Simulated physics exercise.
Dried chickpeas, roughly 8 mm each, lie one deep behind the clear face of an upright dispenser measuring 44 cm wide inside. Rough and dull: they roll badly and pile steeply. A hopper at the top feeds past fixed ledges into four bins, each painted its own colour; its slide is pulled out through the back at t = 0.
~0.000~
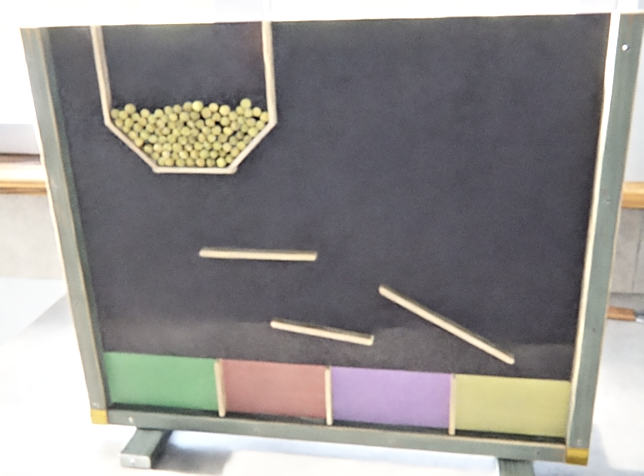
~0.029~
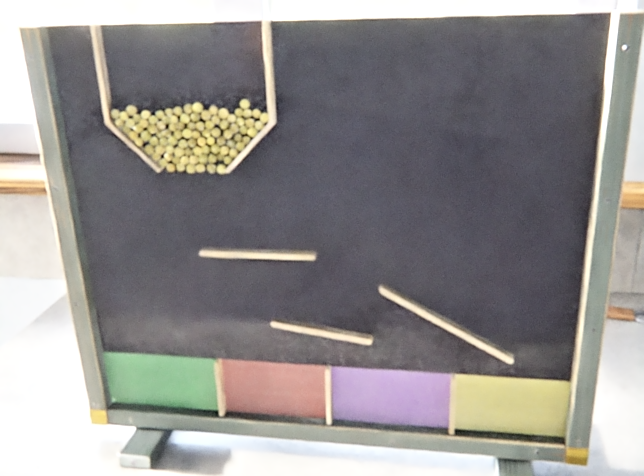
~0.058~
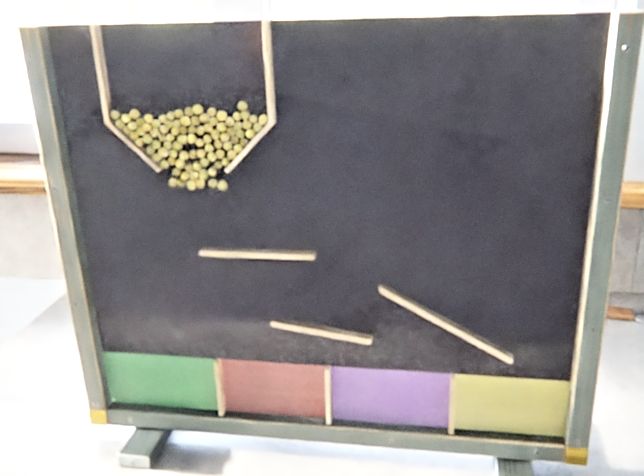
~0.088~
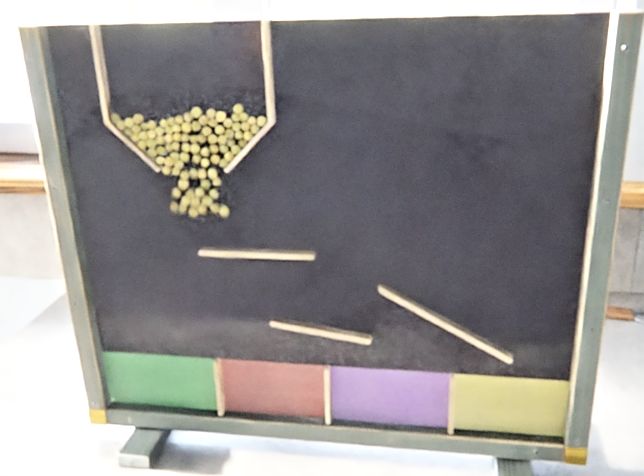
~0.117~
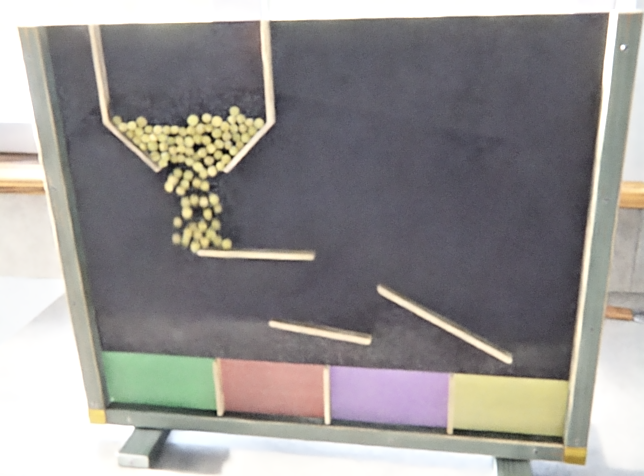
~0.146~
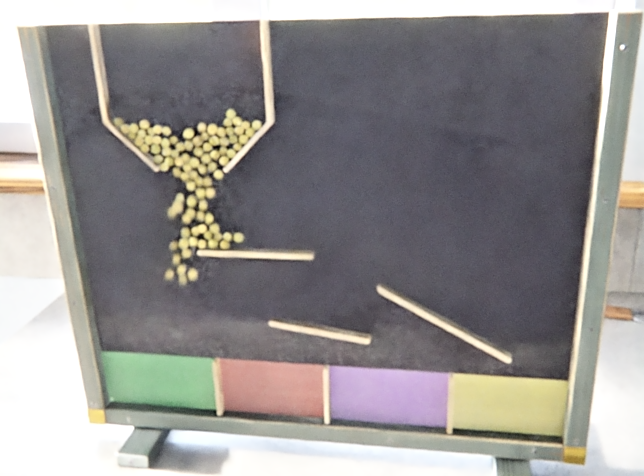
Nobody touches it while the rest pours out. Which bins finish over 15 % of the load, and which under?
Green over, red under, yellow under, purple under 15 %.
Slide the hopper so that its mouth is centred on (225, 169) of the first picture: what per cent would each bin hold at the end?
Green bin: 50; red bin: 0; yellow bin: 0; purple bin: 10.
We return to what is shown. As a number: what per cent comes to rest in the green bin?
Roughly 75 per cent.
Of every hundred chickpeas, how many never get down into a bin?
About 25 per cent.
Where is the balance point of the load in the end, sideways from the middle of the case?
Some 13 cm left of it.
By 0.24 s 80 % have left the hopper; down in the bins, green 15 %.
By 0.34 s 100 % have left the hopper; down in the bins, green 30 %.
By 0.55 s 100 % have left the hopper; down in the bins, green 70 %.
At rest by 1.4 s, green 75 %, red 0 %, yellow 0 %, purple 0 %, left higher up 25 %.
